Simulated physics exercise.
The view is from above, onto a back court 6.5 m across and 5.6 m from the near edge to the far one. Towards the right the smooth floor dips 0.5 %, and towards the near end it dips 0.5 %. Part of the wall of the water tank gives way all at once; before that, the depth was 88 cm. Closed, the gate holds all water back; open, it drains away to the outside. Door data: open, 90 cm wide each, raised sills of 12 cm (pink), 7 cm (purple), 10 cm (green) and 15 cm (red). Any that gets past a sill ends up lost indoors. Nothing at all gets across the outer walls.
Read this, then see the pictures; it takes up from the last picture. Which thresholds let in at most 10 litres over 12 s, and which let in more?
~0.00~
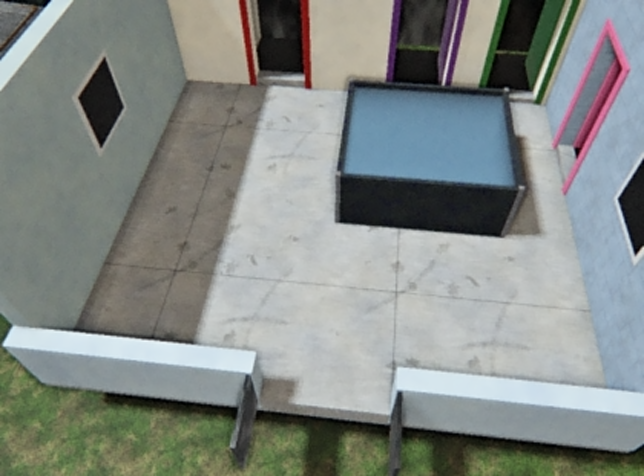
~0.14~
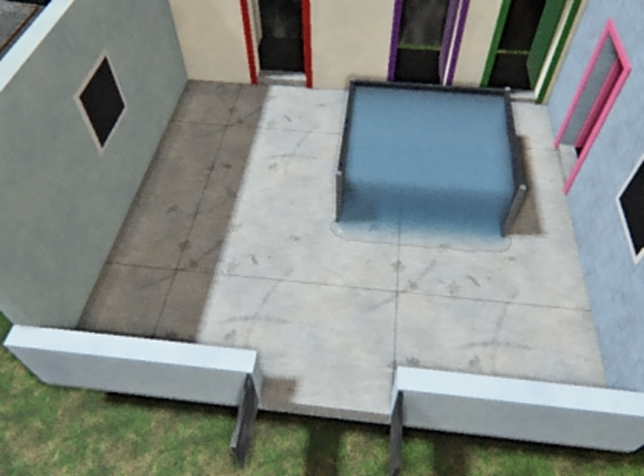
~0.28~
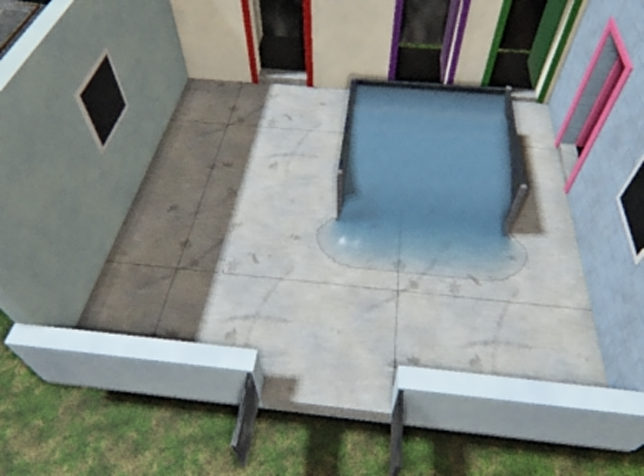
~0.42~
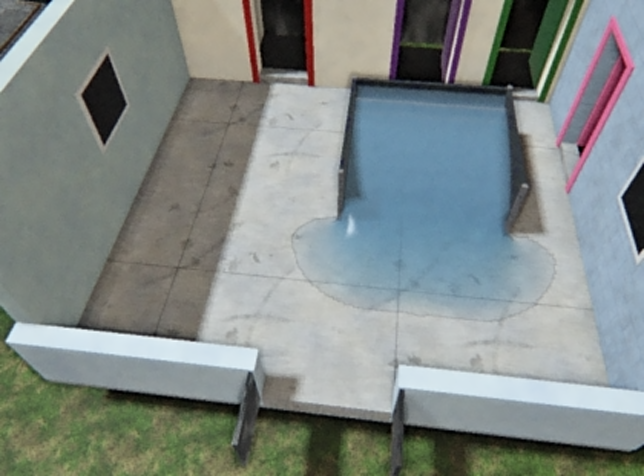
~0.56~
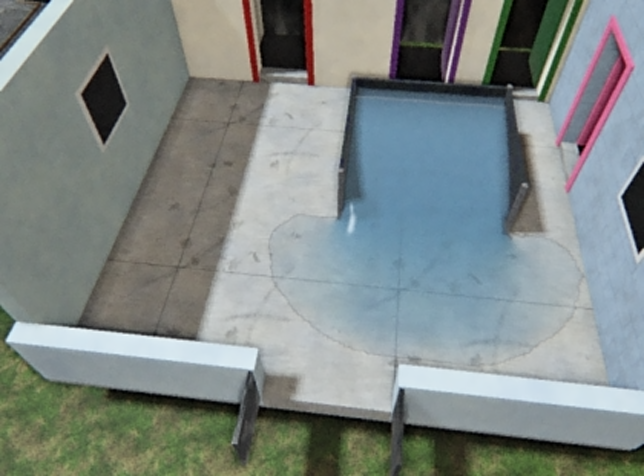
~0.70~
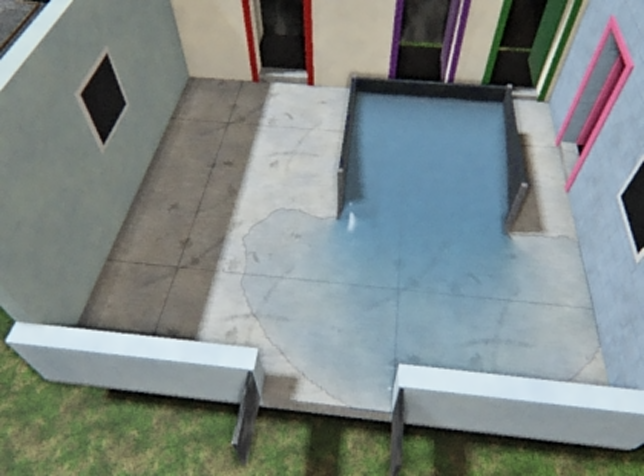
The pink door falls short of the limit. The purple door falls short of the limit. The green door surpasses the limit. The red door falls short of the limit.
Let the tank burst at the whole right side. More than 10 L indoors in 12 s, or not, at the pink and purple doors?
Pink: Beyond limit; purple: Within limit.
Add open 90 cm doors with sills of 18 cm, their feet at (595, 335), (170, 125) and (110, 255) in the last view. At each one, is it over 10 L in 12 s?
Door 1: Higher; door 2: Lower; door 3: Lower.
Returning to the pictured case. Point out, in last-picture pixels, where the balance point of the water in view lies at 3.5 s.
Its balance point sits around (424, 268).
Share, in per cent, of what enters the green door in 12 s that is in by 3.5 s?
About 0 per cent.
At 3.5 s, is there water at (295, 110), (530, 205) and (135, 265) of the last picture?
In that order: Not reached, wet, under water.
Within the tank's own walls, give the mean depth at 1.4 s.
38 cm.
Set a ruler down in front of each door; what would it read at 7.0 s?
Depth readings (cm): Pink = 7; purple = 5; green = 14; red = 13.
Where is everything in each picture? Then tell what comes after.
The water tank at (427, 134) is whole and still, 88 cm deep, in the first picture.
Water pours out at (422, 214) and has run 1.2 m, to (507, 239); typically 7 cm deep outside, 88 cm at the water tank's back, in the second picture.
Water pours out at (423, 214) and has run 1.4 m, to (519, 259); typically 14 cm deep outside, 87 cm at the water tank's back, in the third picture.
The front is at (304, 263), 1.8 m from the gap at (423, 215); 3.9 m2 of floor is under water; 78 cm left at the back of the water tank, in the fourth picture.
The front is at (565, 311), 2.2 m from the gap at (423, 215); 6.5 m2 of floor is under water; 74 cm left at the back of the water tank, in the fifth picture.
The front is at a hidden place, 2.8 m from the gap at (423, 215); 9.6 m2 of floor is under water; 73 cm left at the back of the water tank, in the sixth picture.
After 1.4 s water covers 40 % of the floor and is deepest (60 cm) near (616, 417); pink door not reached, purple door not reached, green door not reached, red door not reached.
After 2.2 s water covers 40 % of the floor and is deepest (55 cm) near (599, 415); pink door not reached, purple door not reached, green door not reached, red door not reached.
After 3.5 s water covers 55 % of the floor and is deepest (28 cm) near (583, 413); pink door 9 cm at the sill, 0 L in, purple door not reached, green door 2 cm at the sill, 0 L in, red door not reached.
After 7.0 s water covers 95 % of the floor and is deepest (16 cm) near (551, 115); pink door 7 cm at the sill, 0 L in, purple door 5 cm at the sill, 0 L in, green door 14 cm at the sill, 232 L in, red door 13 cm at the sill, 0 L in.
After 12.0 s water covers 100 % of the floor and is deepest (10 cm) near (146, 229); pink door 7 cm at the sill, 0 L in, purple door 8 cm at the sill, 3 L in, green door 6 cm at the sill, 243 L in, red door 7 cm at the sill, 0 L in.
